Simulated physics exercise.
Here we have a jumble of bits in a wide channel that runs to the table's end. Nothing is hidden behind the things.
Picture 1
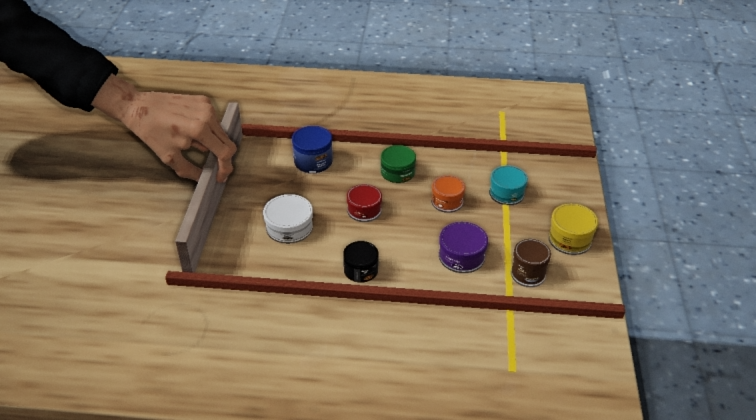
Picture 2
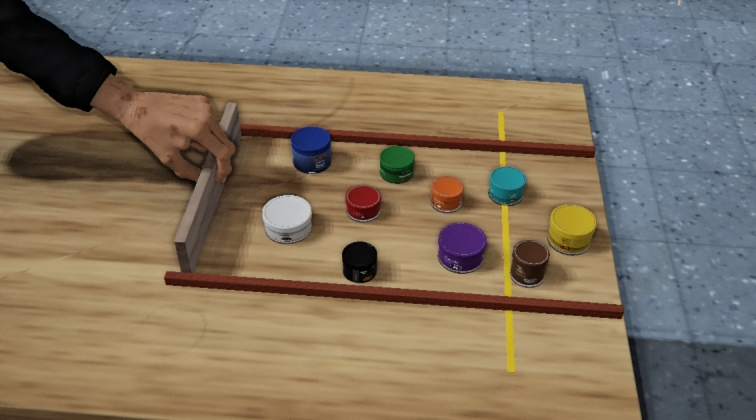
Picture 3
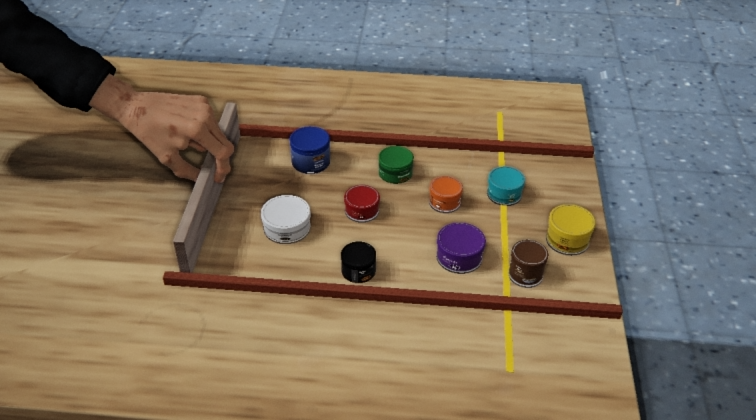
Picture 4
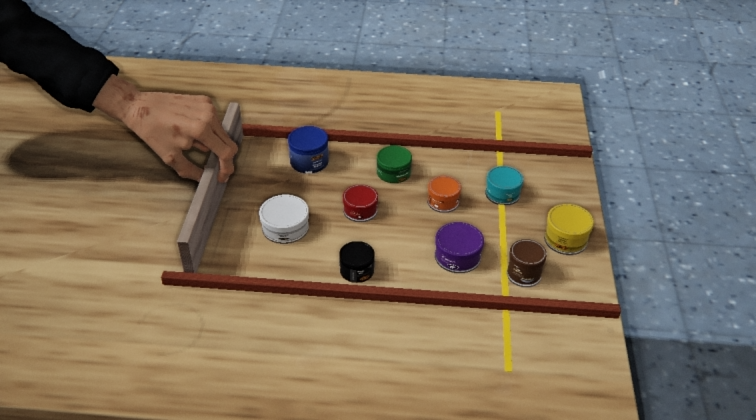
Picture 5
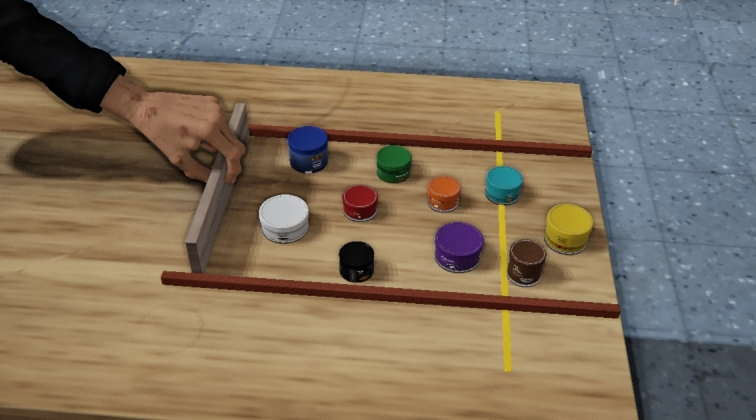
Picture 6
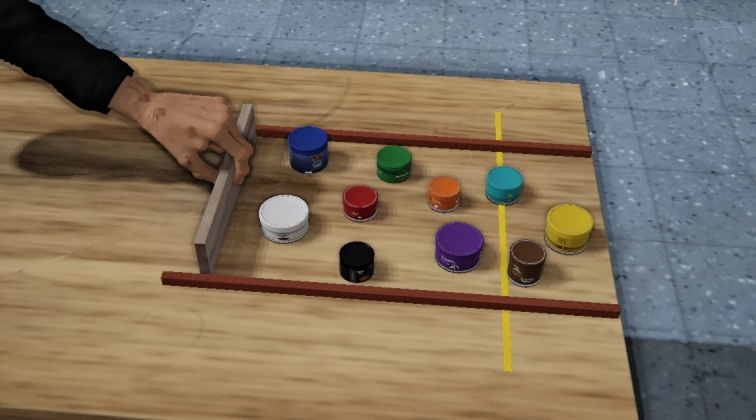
The clip shows a hand holding a board upright behind ten colourful lidded pots between two red rails on a wooden table, then sliding it slightly right toward them, while the pots stay in place around a yellow line.
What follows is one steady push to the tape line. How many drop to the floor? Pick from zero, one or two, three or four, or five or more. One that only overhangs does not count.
The number that fall off is zero.
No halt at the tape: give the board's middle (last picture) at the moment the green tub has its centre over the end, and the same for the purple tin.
For the green tub at (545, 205), for the purple tin at (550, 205).
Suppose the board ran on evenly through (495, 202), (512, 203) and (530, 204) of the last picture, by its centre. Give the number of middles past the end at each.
In that order 0, 0 and 1.
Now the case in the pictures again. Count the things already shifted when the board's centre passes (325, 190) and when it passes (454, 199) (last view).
By then 3, and 9.
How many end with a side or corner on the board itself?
It touches 4.
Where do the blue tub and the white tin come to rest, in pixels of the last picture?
The blue tub stops around (521, 161); the white tin around (528, 239).
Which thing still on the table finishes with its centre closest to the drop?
The brown pot.
Early on, none off yet; yellow tin at rest near (568, 230); brown pot at rest near (526, 264); turquoise tin at rest near (504, 186).
Finally, the number that fall off is zero.
